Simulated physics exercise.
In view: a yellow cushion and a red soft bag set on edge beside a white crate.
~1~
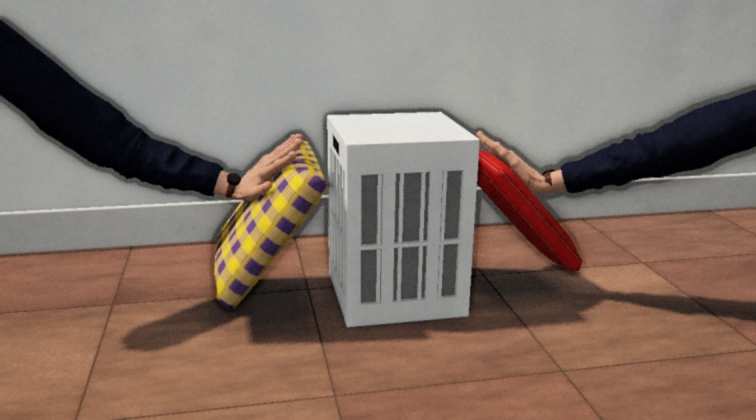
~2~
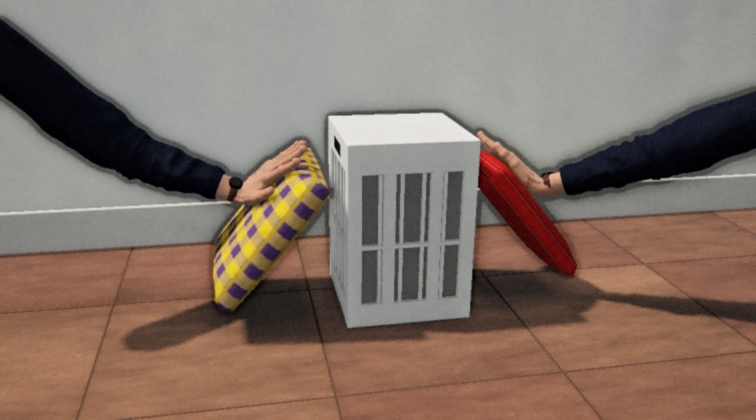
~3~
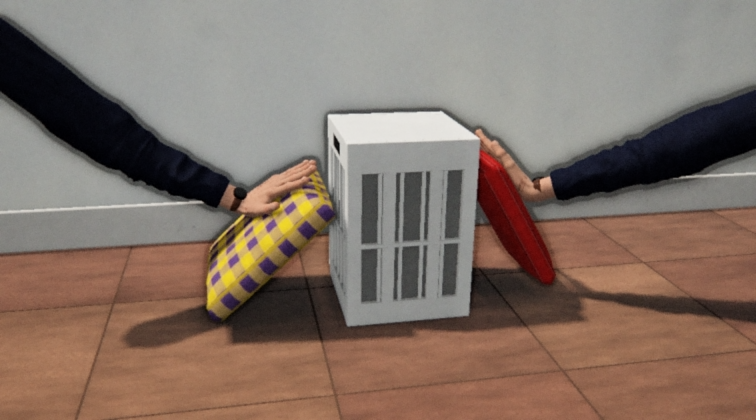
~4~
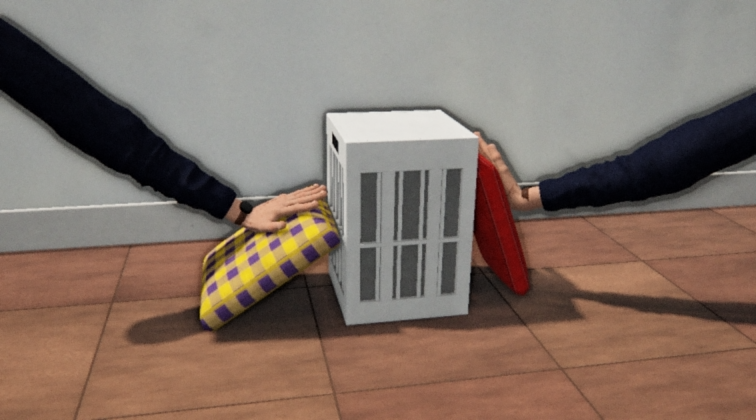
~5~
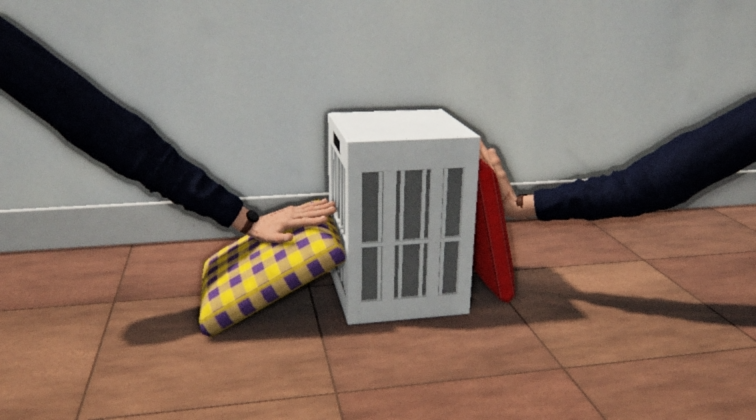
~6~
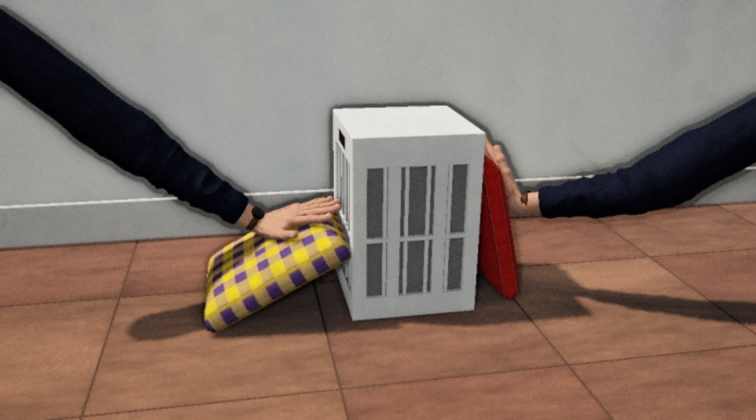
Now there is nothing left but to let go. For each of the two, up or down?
At the end, my guess is the yellow cushion will come down; my guess is the red soft bag won't come down.
Then, 0.26 s on from there, cushion flat on the floor near (269, 282); soft bag propped as before near (485, 219).
In the end, cushion flat on the floor near (268, 281); soft bag propped as before near (485, 219). The yellow cushion slumps to the floor and the red soft bag remains propped up.
